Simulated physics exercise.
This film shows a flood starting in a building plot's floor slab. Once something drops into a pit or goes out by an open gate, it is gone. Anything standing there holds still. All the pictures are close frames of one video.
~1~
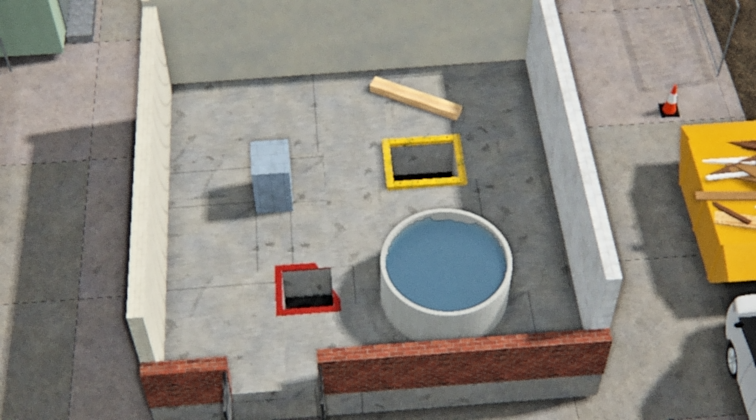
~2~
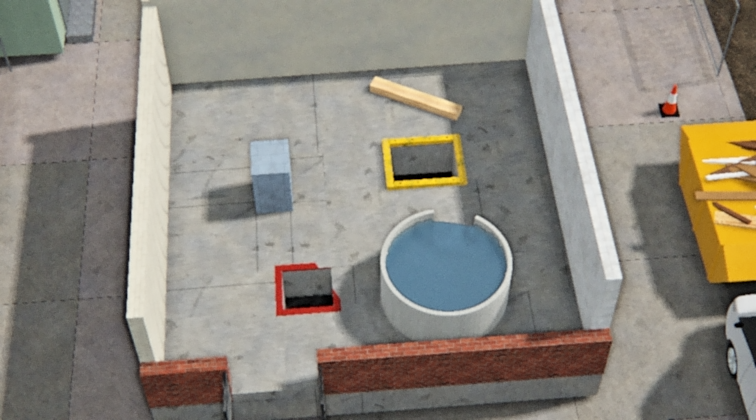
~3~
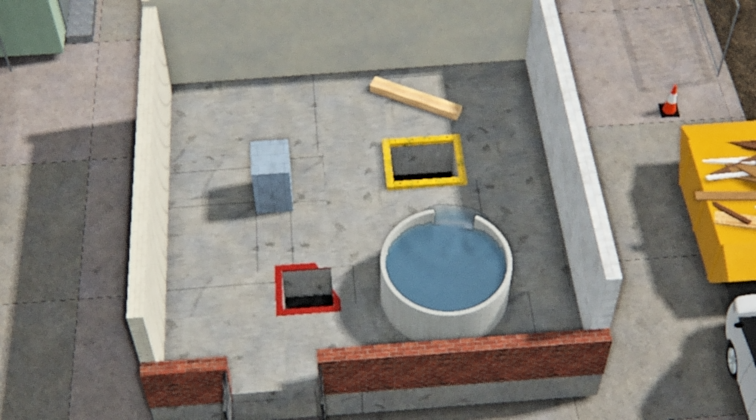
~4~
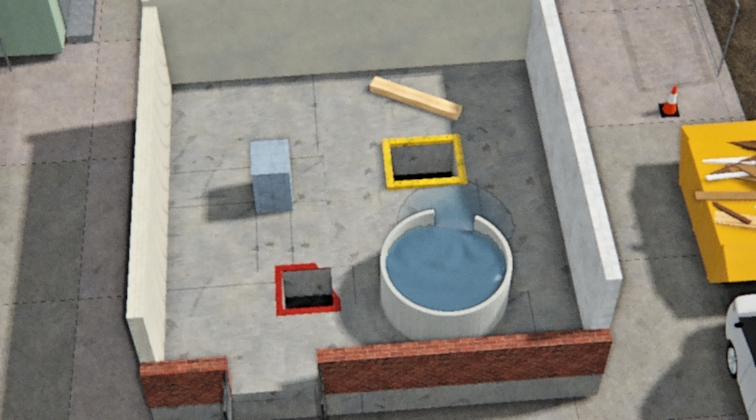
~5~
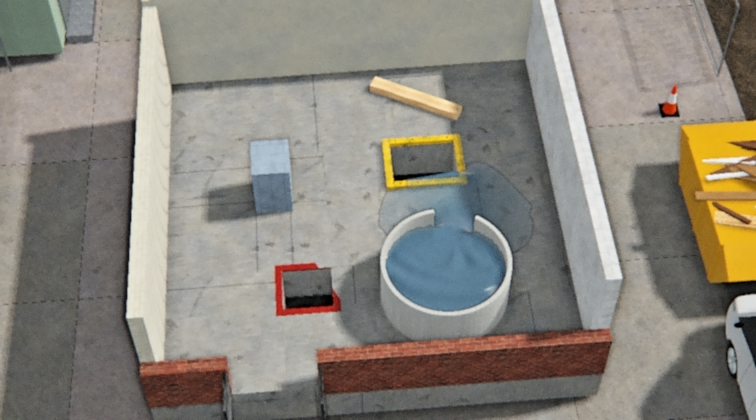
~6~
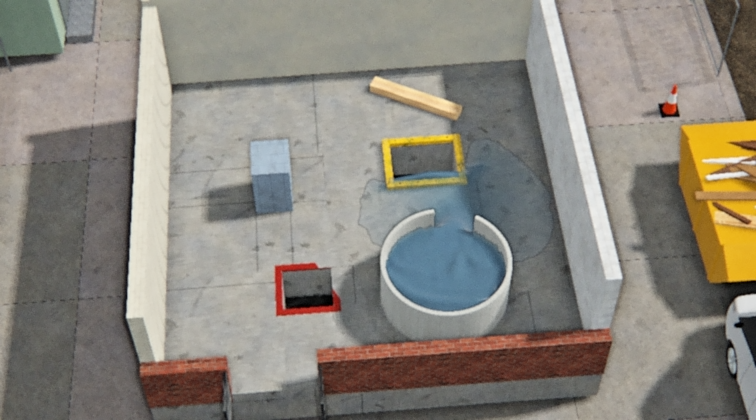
At first, a round pool of blue water sits whole and still on a walled concrete slab, near a red-edged pit and a yellow-edged pit. Then a gap opens in its far side, and water pours out, spreading across the slab in a widening sheet that reaches the yellow-edged pit.
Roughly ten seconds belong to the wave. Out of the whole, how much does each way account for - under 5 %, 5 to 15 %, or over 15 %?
My prediction: The gate is left holding a tiny amount - below five per cent; the red pit is left holding a tiny amount - below five per cent; the yellow pit is left holding a hefty amount - past fifteen per cent.
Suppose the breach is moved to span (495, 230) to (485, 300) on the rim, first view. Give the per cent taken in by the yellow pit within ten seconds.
Near 4 per cent for yellow.
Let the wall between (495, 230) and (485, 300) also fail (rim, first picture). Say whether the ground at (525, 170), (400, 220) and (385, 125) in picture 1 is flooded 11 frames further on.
Note, points one to three: Reached and soaked / unreached / unreached.
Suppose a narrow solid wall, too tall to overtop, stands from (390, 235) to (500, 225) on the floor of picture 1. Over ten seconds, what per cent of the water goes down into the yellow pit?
Parts in a hundred: Yellow 0.
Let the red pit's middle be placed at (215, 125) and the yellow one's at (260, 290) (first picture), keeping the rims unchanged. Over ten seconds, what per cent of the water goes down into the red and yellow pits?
In per cent: Red 25, yellow 0.
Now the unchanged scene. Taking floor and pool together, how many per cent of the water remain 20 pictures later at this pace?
I'd put it near 82 %.
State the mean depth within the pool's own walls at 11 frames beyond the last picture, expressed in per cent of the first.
Roughly 56 %.
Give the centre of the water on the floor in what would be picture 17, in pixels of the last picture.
That comes out near (458, 236).
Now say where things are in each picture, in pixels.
In the first frame, the round pool at (446, 263) is whole and still.
In the second frame, the front is at a hidden place, out from the gap on the round pool's far side.
In the third frame, water pours out on the round pool's far side and has run to (430, 212).
In the fourth frame, the front is at (470, 185), out from the gap on the round pool's far side.
In the fifth frame, the front is at (480, 166), out from the gap on the round pool's far side.
In the sixth frame, water pours out on the round pool's far side and has run to (489, 143).
A moment on, water covers 20 % of the floor; the gate 0 %, the red pit 0 %, the yellow pit 7 %.
Next, water covers 30 % of the floor; the gate 0 %, the red pit 0 %, the yellow pit 13 %.
Then, water covers 40 % of the floor; the gate 0 %, the red pit 0 %, the yellow pit 19 %.
Later, water covers 60 % of the floor; the gate 0 %, the red pit 0 %, the yellow pit 23 %.
In the end, water covers 85 % of the floor; the gate 0 %, the red pit 1 %, the yellow pit 24 %.
